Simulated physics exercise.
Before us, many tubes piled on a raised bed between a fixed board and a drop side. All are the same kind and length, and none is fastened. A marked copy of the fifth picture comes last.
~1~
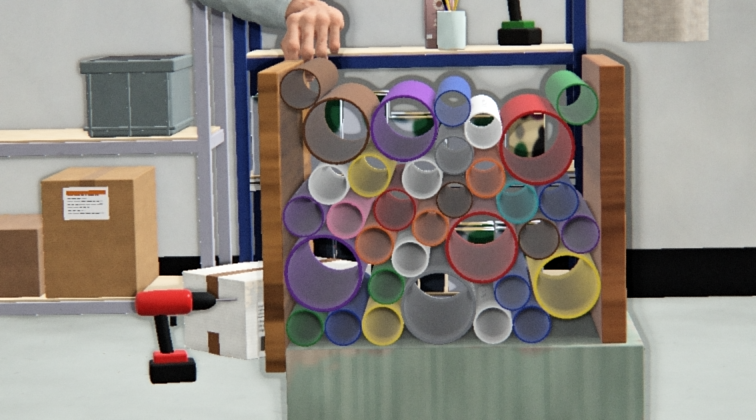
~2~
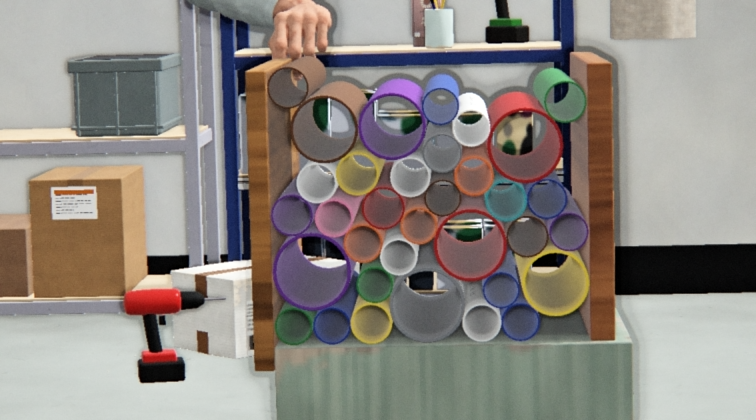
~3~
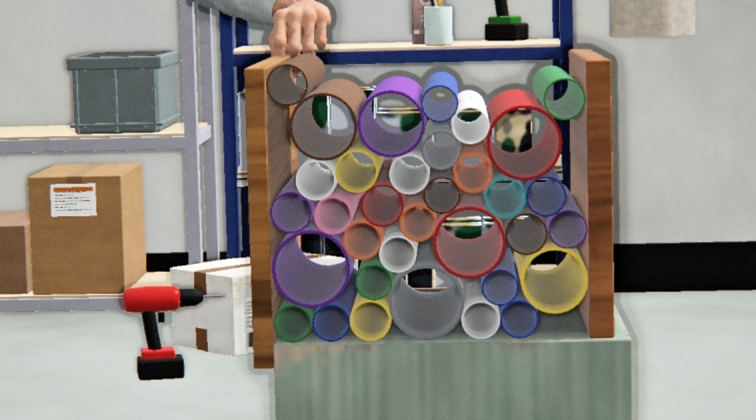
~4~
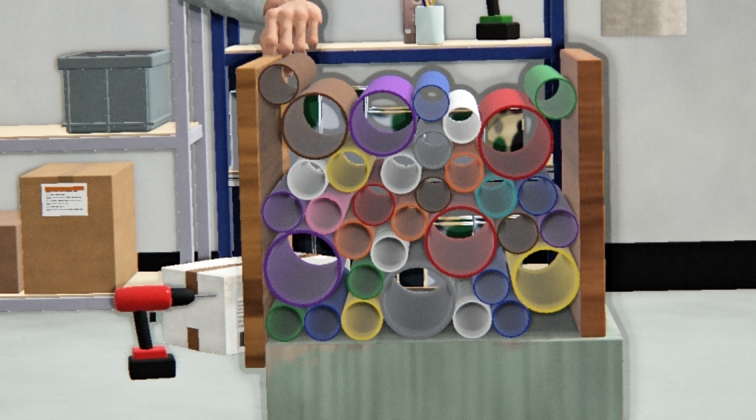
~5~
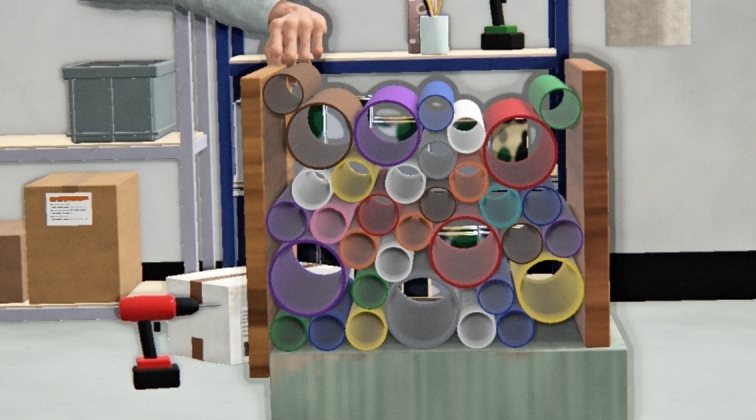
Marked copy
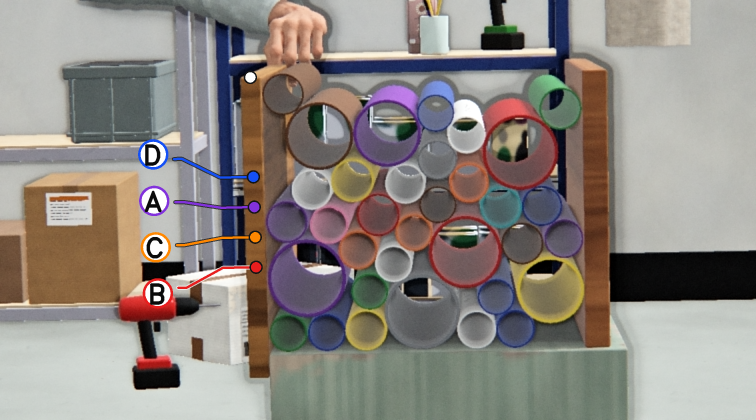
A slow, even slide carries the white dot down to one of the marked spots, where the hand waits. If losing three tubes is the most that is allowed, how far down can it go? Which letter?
No lower than C.
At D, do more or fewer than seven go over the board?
It loses fewer than seven.
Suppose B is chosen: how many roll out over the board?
The count is four.
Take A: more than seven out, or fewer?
It loses fewer than seven.
On the marked copy, A at (254, 208); B at (256, 267); C at (255, 237); D at (254, 177); the white dot at (251, 77).
With C. Early on, top of the board (263, 148).
Further on, top of the board (266, 231).
At the end, top of the board (266, 236), one out over the board.
As for the rest, A none out over the board; B four out over the board; D none out over the board.
